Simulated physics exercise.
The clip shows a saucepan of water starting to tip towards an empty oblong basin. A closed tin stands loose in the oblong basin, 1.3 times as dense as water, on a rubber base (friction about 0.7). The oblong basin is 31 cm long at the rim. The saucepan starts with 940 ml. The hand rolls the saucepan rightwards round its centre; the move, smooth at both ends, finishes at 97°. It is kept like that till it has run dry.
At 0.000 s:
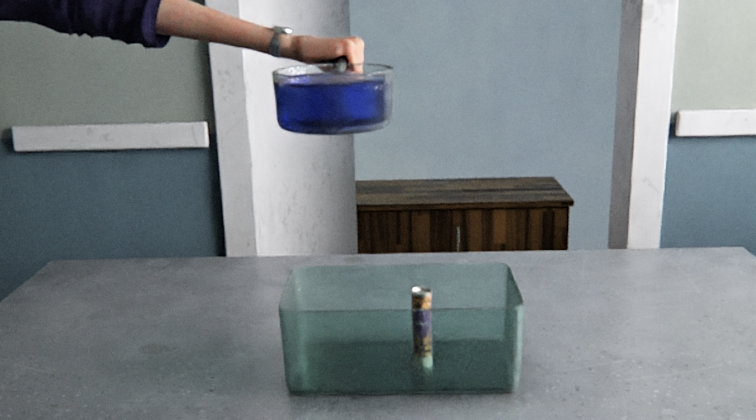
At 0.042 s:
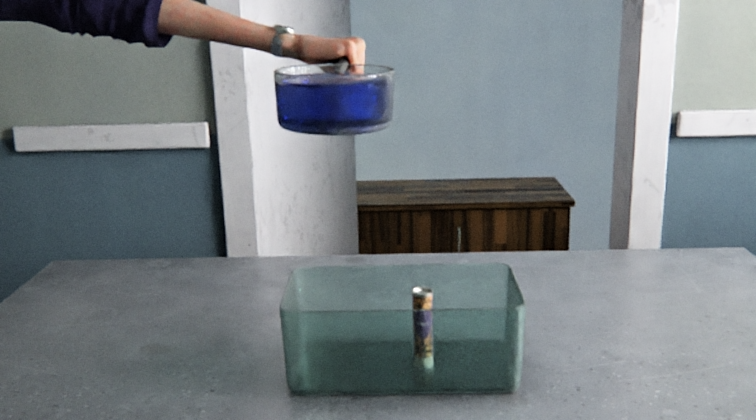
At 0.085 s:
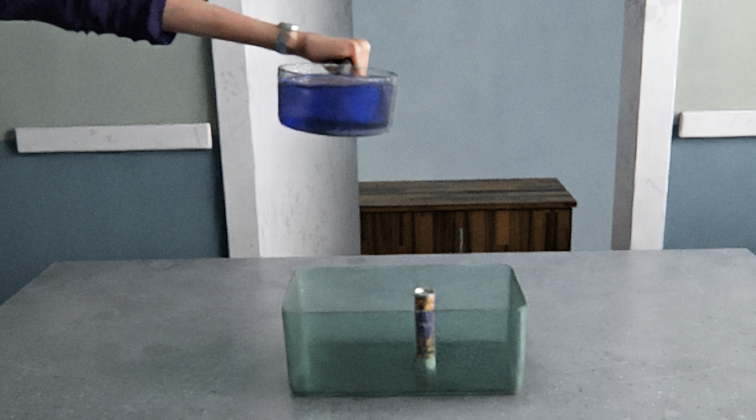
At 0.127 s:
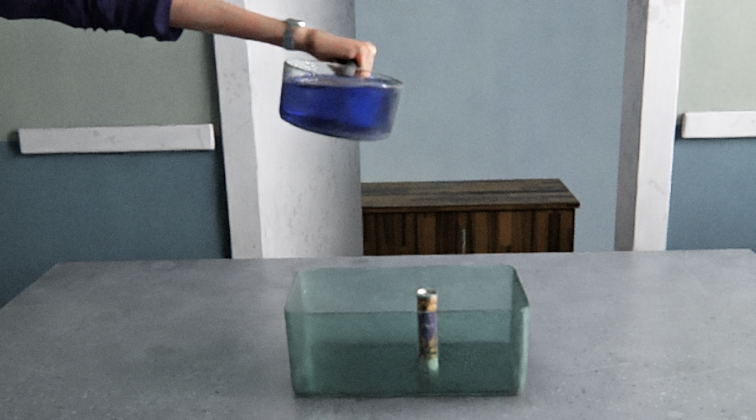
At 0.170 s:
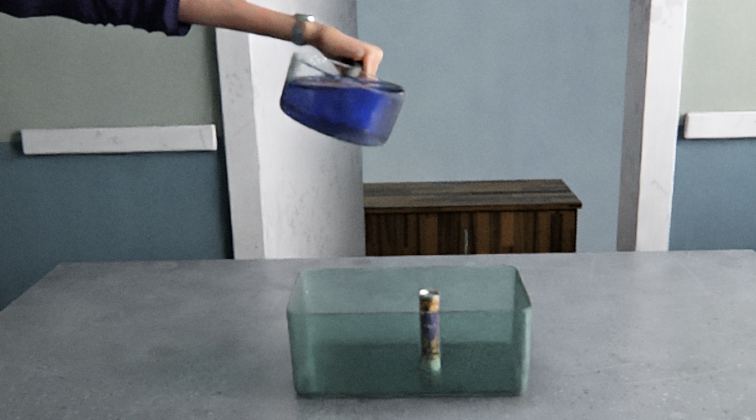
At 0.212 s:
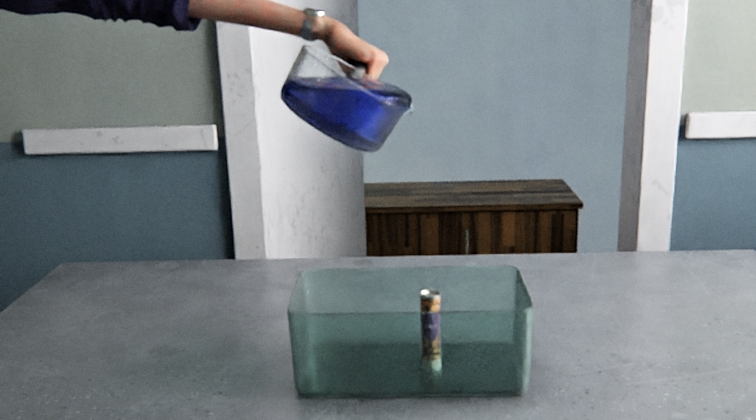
A hand in a dark sleeve with a watch at the wrist holds a clear saucepan of blue water above a grey table, seen from the front in a room with blue-green walls and white posts. Below, a greenish see-through oblong basin holds a small upright patterned tin, with a dark wooden cabinet behind. The hand rolls the saucepan steadily rightwards, lowering its right rim, while the view drifts very slightly.
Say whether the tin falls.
It goes over.
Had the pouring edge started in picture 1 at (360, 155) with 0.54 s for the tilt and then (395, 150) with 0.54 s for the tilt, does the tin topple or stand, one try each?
First it falls; then it remains upright.
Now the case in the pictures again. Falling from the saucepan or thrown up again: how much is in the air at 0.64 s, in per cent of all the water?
Near 22 in a hundred.
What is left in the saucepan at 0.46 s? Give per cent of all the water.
Near 26 in a hundred.
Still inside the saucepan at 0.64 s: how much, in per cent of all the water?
Some 7 per cent.
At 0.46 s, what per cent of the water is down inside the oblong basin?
Near 8 in a hundred.
By 0.46 s the tilt is 92° and 26 per cent is still to pour; the tin stands where it began.
By 0.64 s the tilt is 97° and 7 per cent is still to pour; the tin stands where it began.
By 0.83 s the tilt is 97° and 2 per cent is still to pour; the tin leans 47°.
By 1.04 s the tilt is 97° and 0 per cent is still to pour; the tin lies on its side.
At rest the tin lies on its side.
